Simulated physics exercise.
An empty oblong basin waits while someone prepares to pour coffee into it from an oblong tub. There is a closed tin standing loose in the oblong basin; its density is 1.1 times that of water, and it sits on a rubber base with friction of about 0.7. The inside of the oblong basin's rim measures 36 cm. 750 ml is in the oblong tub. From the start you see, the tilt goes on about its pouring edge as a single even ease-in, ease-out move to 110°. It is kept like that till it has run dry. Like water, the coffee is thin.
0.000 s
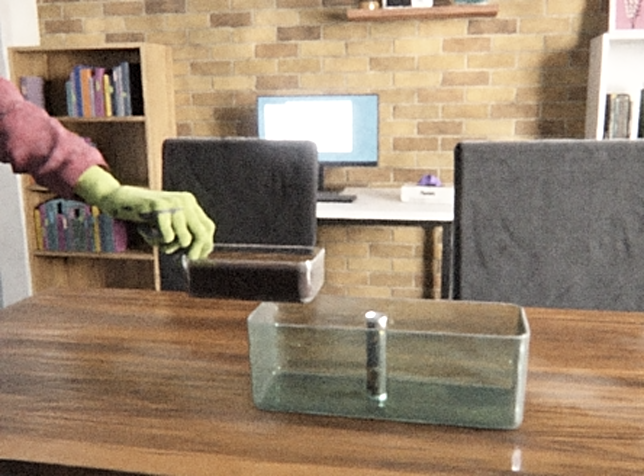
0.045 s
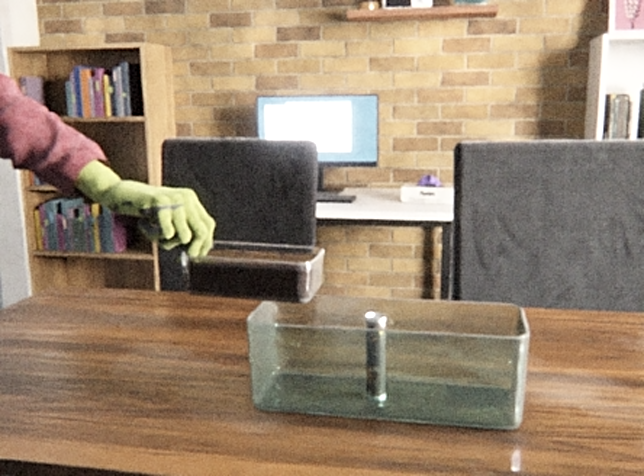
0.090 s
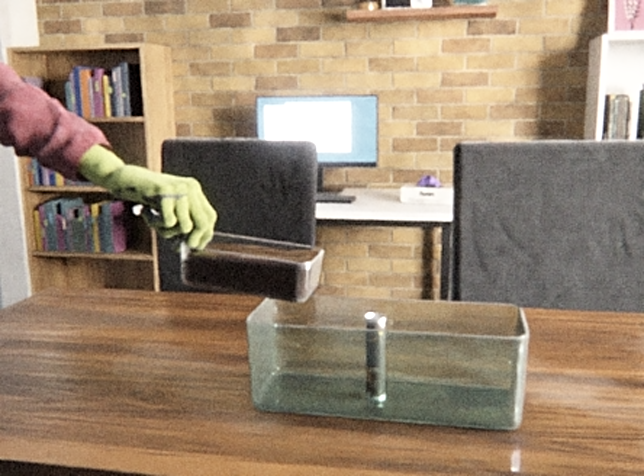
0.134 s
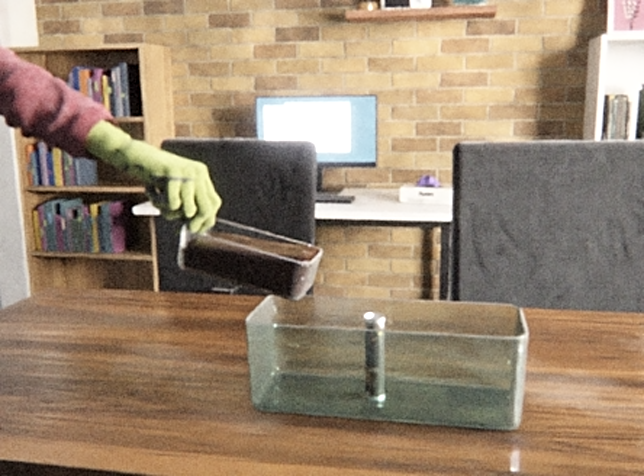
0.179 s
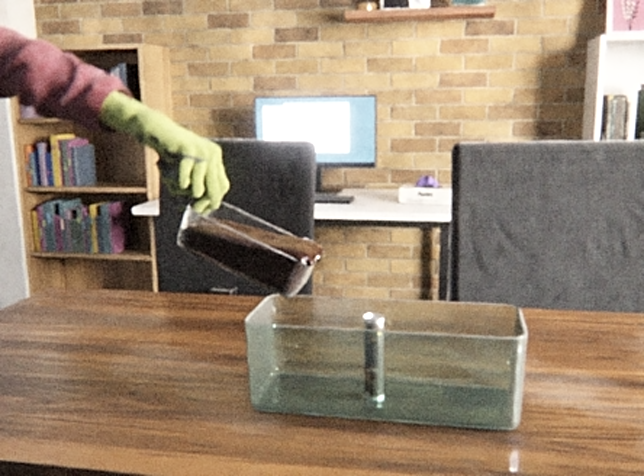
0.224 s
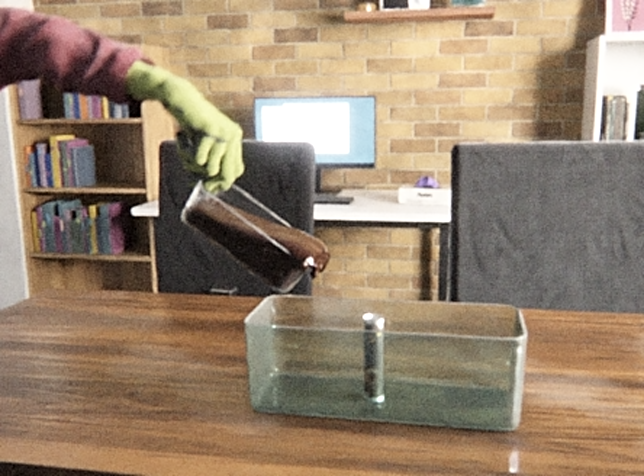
At first, a green hand in a maroon sleeve holds an oblong tub of dark liquid level above a clear basin with a slim tin standing inside. The hand rises and tilts the tub down to the right, slowly, then more steeply, and a little liquid slips over its right rim.
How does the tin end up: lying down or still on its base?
It ends up still on its base.
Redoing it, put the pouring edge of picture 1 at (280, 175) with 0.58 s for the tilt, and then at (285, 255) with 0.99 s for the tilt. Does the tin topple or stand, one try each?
In the first try it remains standing; in the second it comes down.
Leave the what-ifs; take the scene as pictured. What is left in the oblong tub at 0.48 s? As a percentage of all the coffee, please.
Roughly 16 %.
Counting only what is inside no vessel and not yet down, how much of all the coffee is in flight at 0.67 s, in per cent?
7 per cent or so.
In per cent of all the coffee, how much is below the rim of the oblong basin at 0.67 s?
I'd say roughly 86 in a hundred of it.
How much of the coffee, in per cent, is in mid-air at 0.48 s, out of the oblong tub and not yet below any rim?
Around 54 in a hundred.
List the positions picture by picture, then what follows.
In the first picture, it leans 0°; its right rim is at (318, 257); the coffee meets the walls at (196, 257) and (318, 261); the oblong basin's rim runs from (259, 308) to (525, 321); the tin's top is at (376, 320).
In the second picture, it leans 2°; its right rim is at (318, 257); the coffee meets the walls at (195, 255) and (317, 260).
In the third picture, it leans 6°; its right rim is at (317, 258); the coffee meets the walls at (194, 249) and (317, 257).
In the fourth picture, it leans 14°; its right rim is at (316, 258); the coffee meets the walls at (193, 238) and (317, 254); 1 per cent is over the edge.
In the fifth picture, it leans 24°; its right rim is at (315, 258); the coffee meets the walls at (194, 221) and (304, 247); 4 per cent is over the edge.
In the sixth picture, it leans 36°; its right rim is at (314, 259); the coffee meets the walls at (198, 202) and (293, 234); 10 per cent is over the edge.
After 0.48 s the tilt is 102° and 15 per cent is still to pour; the tin stands where it began.
After 0.67 s the tilt is 110° and 1 per cent is still to pour; the tin stands where it began.
After 0.87 s the tilt is 110° and 0 per cent is still to pour; the tin stands where it began.
After 1.08 s the tilt is 110° and 0 per cent is still to pour; the tin stands where it began.
In the end the tin stands where it began.
